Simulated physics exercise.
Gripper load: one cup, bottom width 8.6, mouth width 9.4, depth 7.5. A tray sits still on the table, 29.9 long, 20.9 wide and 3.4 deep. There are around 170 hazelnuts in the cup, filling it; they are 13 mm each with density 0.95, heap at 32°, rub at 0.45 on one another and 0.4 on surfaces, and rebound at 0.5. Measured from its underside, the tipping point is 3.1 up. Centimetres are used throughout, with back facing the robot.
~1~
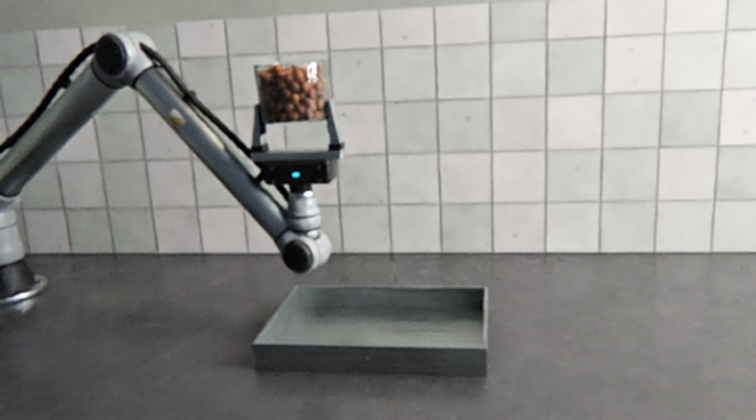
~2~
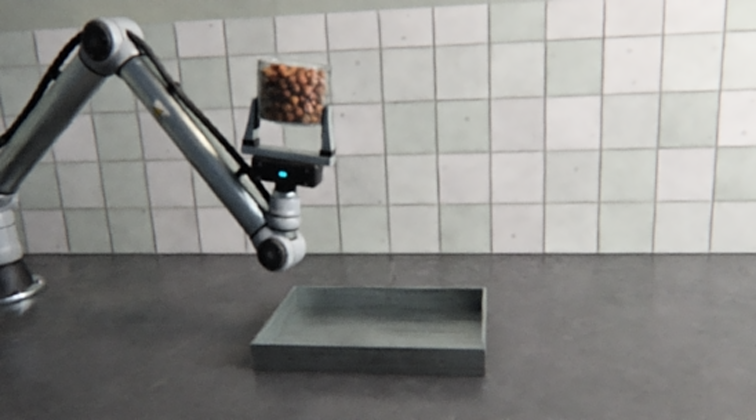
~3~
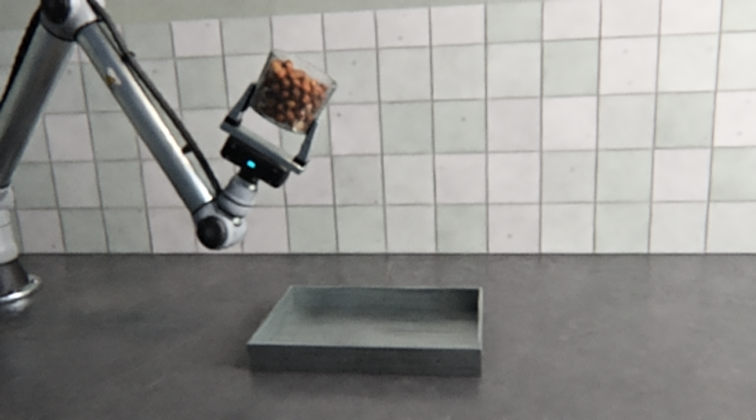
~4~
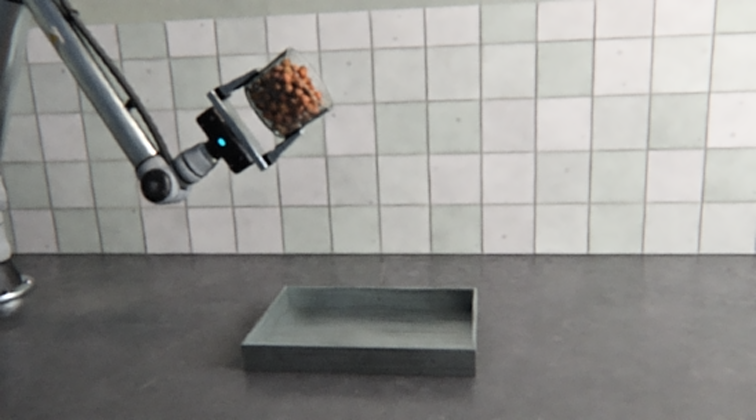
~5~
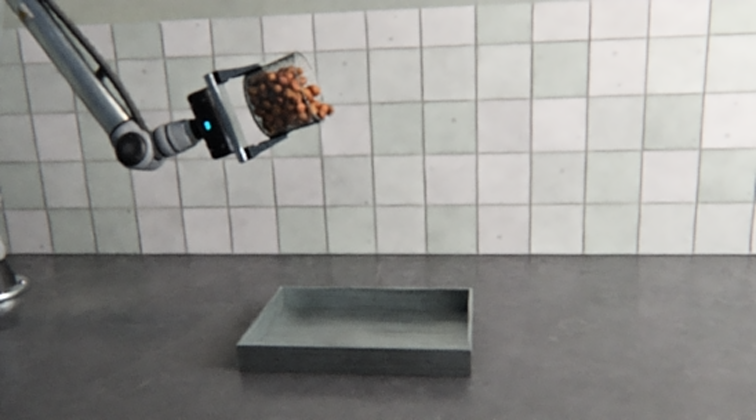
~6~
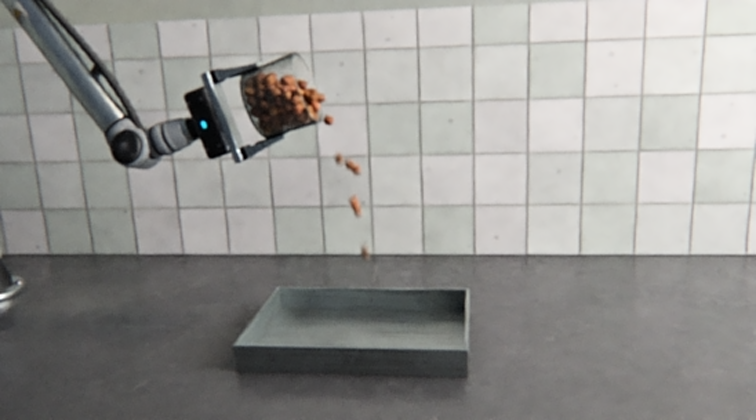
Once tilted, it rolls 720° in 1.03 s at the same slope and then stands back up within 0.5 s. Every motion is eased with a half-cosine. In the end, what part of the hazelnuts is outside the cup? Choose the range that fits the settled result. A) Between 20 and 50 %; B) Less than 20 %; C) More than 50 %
Between 20 and 50 %.
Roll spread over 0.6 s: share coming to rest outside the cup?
With that change you'd see near 30 per cent.
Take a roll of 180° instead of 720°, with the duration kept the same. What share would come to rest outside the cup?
I'd expect some 35 per cent.
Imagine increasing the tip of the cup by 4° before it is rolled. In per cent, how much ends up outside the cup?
Some 45 per cent.
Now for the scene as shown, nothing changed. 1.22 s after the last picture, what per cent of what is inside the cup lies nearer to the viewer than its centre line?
Something like 40 per cent, give or take.
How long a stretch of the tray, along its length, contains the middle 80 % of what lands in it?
Roughly 18 centimetres.
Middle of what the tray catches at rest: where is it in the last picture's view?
I'd mark it about (407, 328) in the last picture.
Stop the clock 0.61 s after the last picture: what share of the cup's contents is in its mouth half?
Roughly 40 percent.
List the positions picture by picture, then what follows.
The cup middle at (293, 93), upright; upper third of the load around (291, 81), from x 260 to 320, top at y 70; 174 in the cup, in the first frame.
The cup middle at (293, 93), tipped 9°; upper third of the load around (290, 81), from x 265 to 320, top at y 70, in the second frame.
The cup middle at (291, 94), tipped 32°; upper third of the load around (287, 81), from x 260 to 325, top at y 65, in the third frame.
The cup middle at (288, 96), tipped 58°; upper third of the load around (284, 81), from x 255 to 320, top at y 65, in the fourth frame.
The cup middle at (284, 97), tipped 72°; upper third of the load around (279, 84), from x 255 to 330, top at y 70, in the fifth frame.
The cup middle at (281, 97), tipped 73°; upper third of the load around (274, 89), from x 250 to 365, top at y 75; 168 in the cup, 6 in flight or on a rim, in the sixth frame.
Then, 0.61 s on, tipped 73°, highest piece 39 above the table; 130 in the cup, 26 in the tray, 1 on the table or floor, 17 in flight or on a rim.
Then, 1.22 s on, tipped 49°, highest piece 36 above the table; 112 in the cup, 52 in the tray, 6 on the table or floor, 4 in flight or on a rim.
Then, 1.73 s on, upright, highest piece 39 above the table; 112 in the cup, 55 in the tray, 7 on the table or floor.
Then, 2.43 s on, upright, highest piece 39 above the table; 112 in the cup, 55 in the tray, 7 on the table or floor.
In the end, 112 in the cup, 55 in the tray, 7 on the table or floor. That is 36 % outside the cup.
